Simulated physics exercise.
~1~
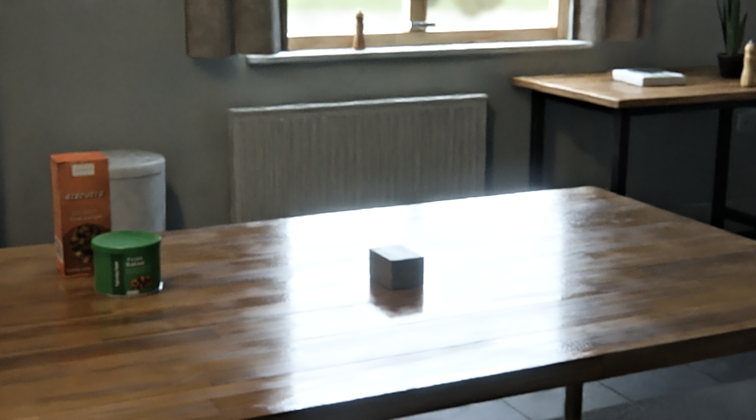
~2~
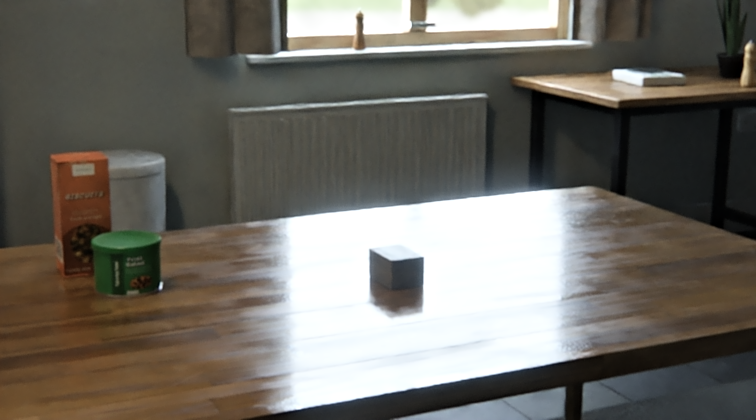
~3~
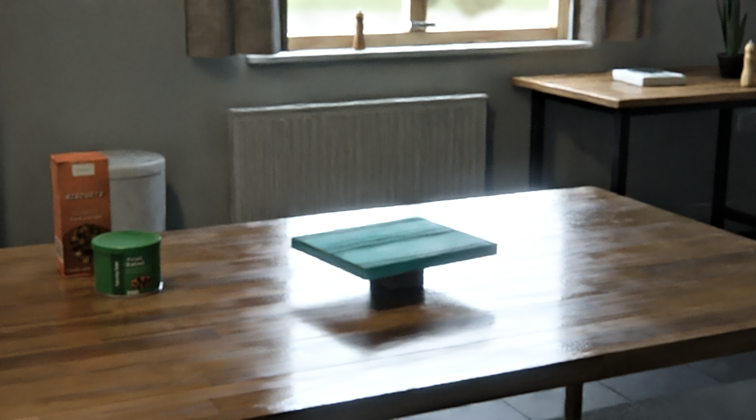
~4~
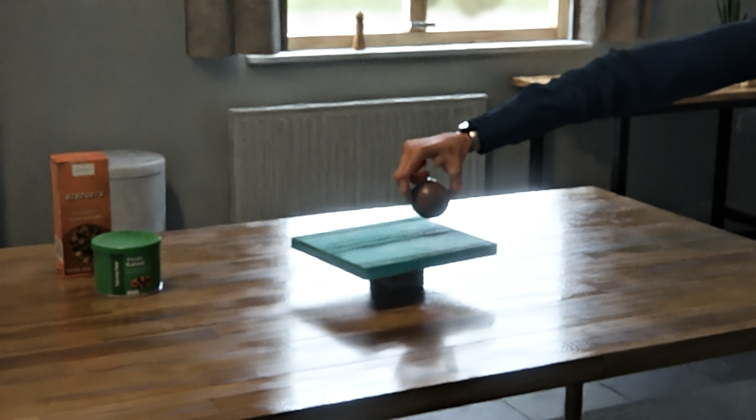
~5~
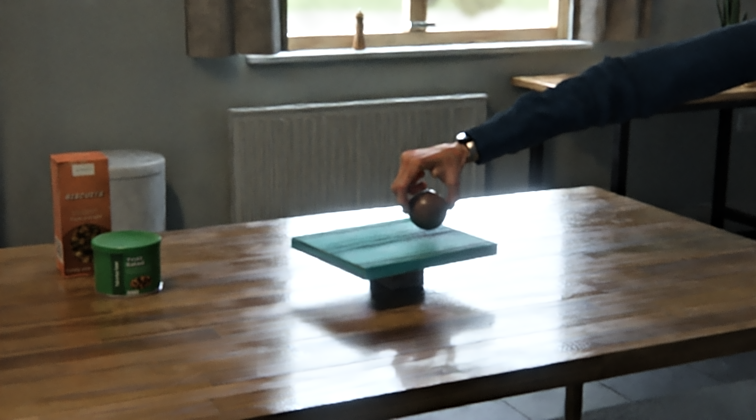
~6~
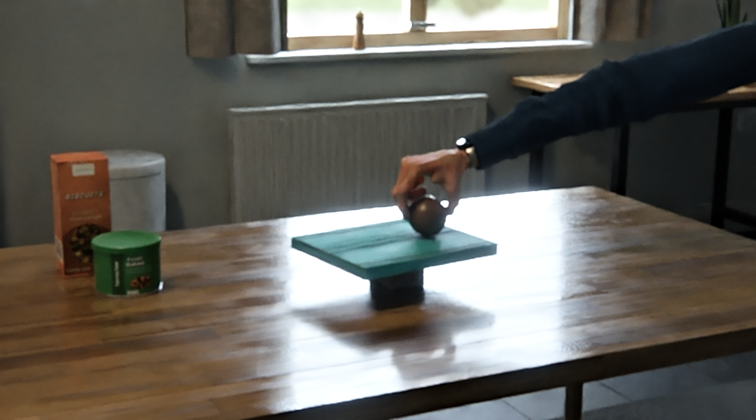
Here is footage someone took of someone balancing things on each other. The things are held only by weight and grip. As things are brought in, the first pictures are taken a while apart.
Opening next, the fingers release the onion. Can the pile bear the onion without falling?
Yes, I expect the stack will stand.
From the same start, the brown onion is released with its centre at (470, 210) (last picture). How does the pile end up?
Topples.
Then, 0.20 s past the last view, nothing moves.
Then, 0.40 s past the last view, brown onion resting near (427, 216).
Then, 1.00 s past the last view, brown onion resting near (428, 216).
Finally, all 5 still in place. Final places as the last picture's camera would see them, brown onion near (428, 216). The pile stays up.
